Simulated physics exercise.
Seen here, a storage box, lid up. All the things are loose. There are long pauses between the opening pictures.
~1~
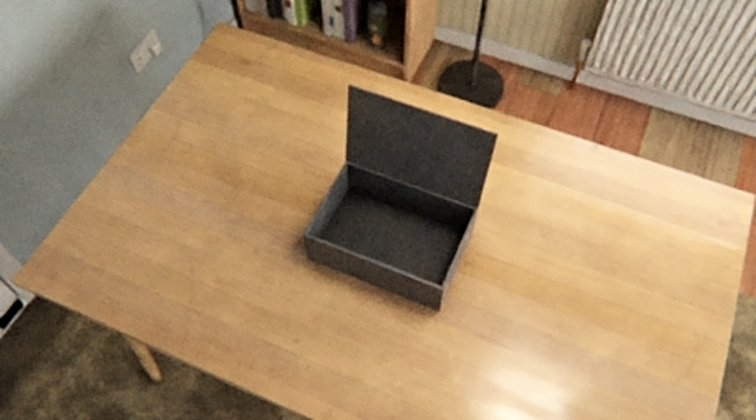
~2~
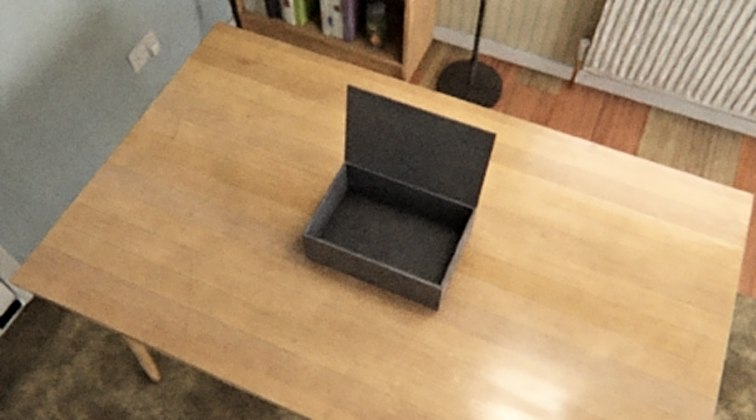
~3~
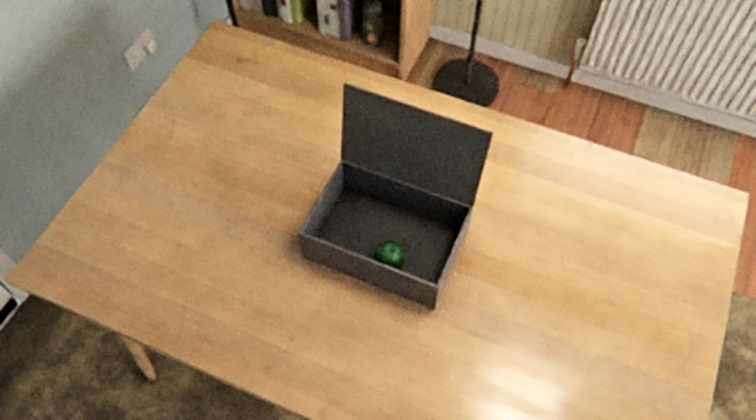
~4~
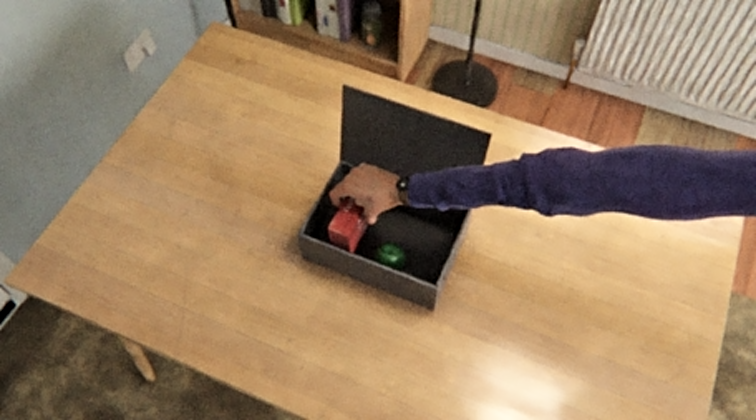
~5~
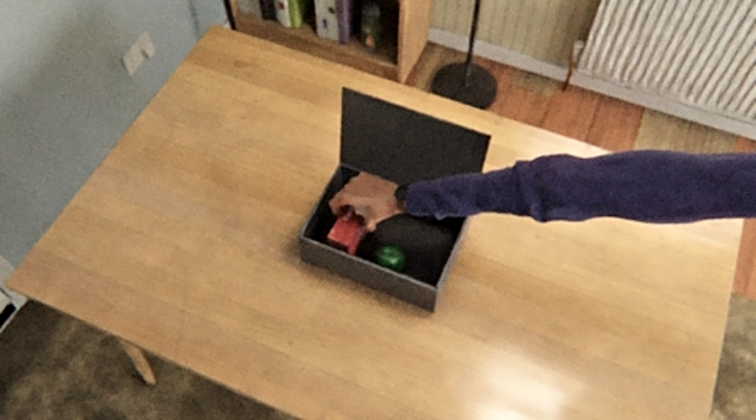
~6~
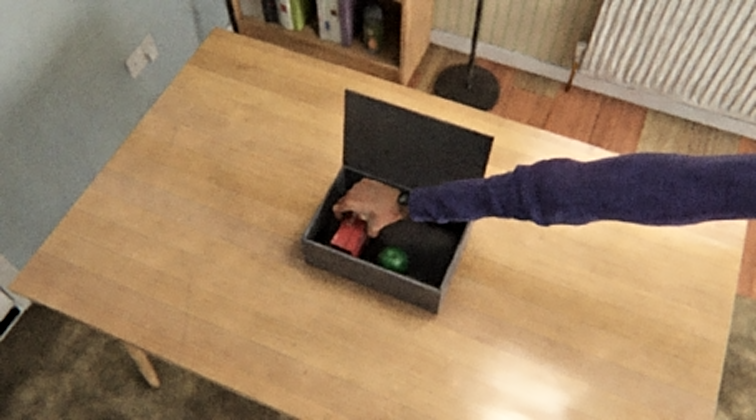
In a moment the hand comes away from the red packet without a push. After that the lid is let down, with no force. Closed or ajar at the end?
Here the lid sits on the rim.
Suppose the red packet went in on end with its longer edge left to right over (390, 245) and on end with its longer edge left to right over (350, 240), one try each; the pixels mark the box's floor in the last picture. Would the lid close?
First try: It is held up; second try: It will not close.
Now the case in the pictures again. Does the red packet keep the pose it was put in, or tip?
It keeps its pose.
Then, 1.40 s on from there, lid 73° above the rim.
Then, 1.90 s on from there, lid 27° above the rim.
In the end, lid shut; both unmoved. At the end, from the last picture's camera, red packet near (358, 230).
